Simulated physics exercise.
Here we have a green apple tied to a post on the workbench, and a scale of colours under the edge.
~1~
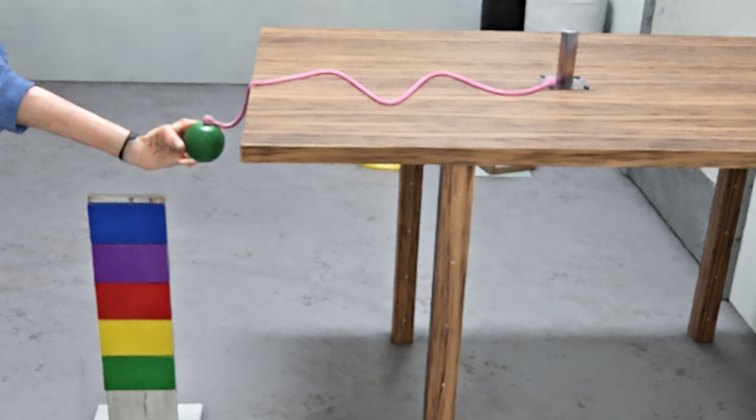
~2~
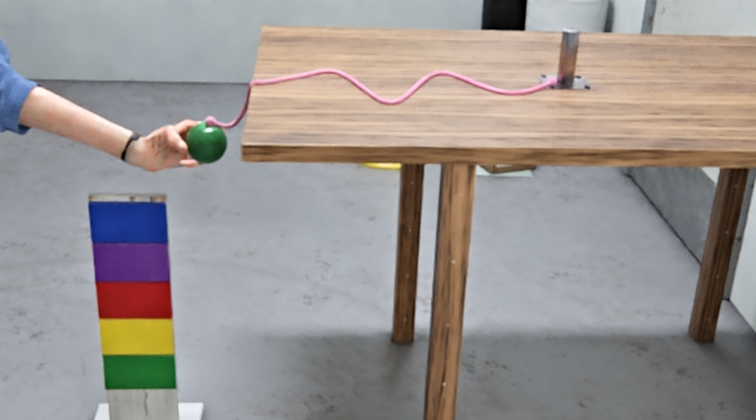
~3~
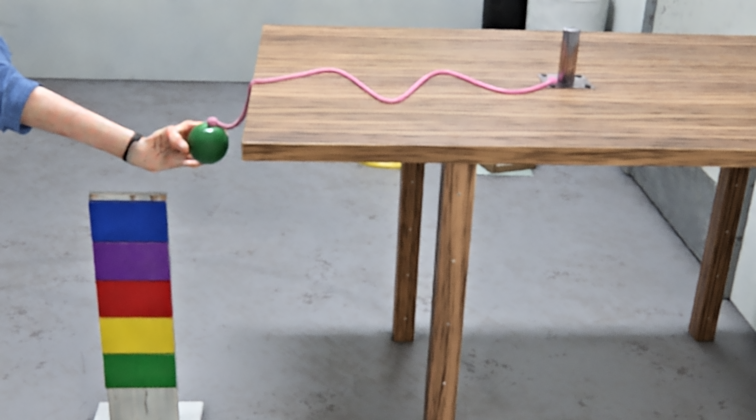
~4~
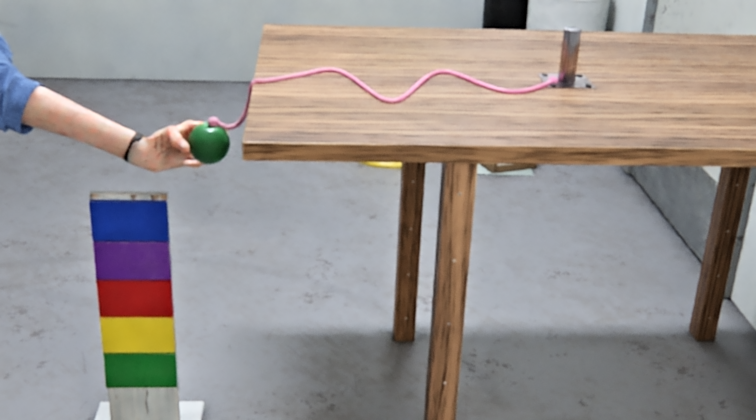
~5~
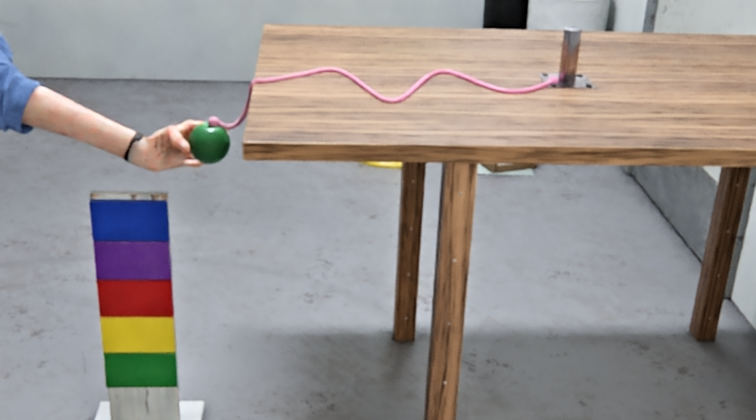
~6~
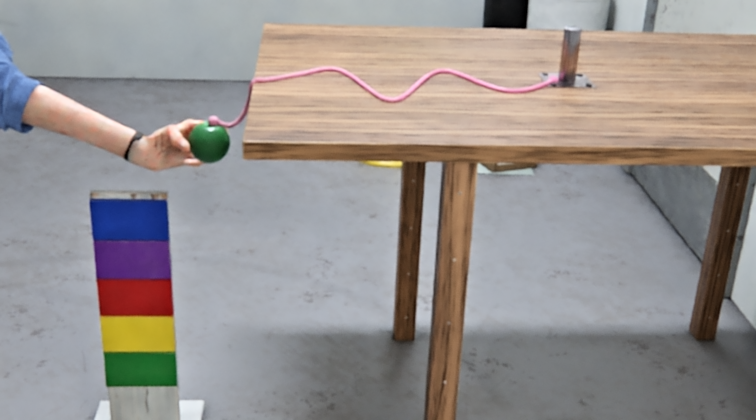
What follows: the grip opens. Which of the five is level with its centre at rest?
Its centre hangs level with the yellow band.
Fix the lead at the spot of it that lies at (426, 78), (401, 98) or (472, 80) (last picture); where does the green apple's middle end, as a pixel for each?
About (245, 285), (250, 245) and (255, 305).
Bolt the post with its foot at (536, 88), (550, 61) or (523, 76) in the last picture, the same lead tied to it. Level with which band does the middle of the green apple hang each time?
Taking them in turn: Green; yellow; green.
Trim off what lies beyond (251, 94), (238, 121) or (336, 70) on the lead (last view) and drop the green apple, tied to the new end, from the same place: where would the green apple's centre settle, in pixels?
The places are (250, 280), (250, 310) and (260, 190).
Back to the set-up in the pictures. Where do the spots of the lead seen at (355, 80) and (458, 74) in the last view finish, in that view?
Near (254, 133) and (416, 79).
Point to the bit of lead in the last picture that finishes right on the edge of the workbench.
At (375, 94), roughly.
Early on, apple near (264, 329); level with yellow.
Midway, apple near (242, 331); level with yellow.
Finally, apple near (262, 329); level with yellow. Its middle rests at the yellow band.
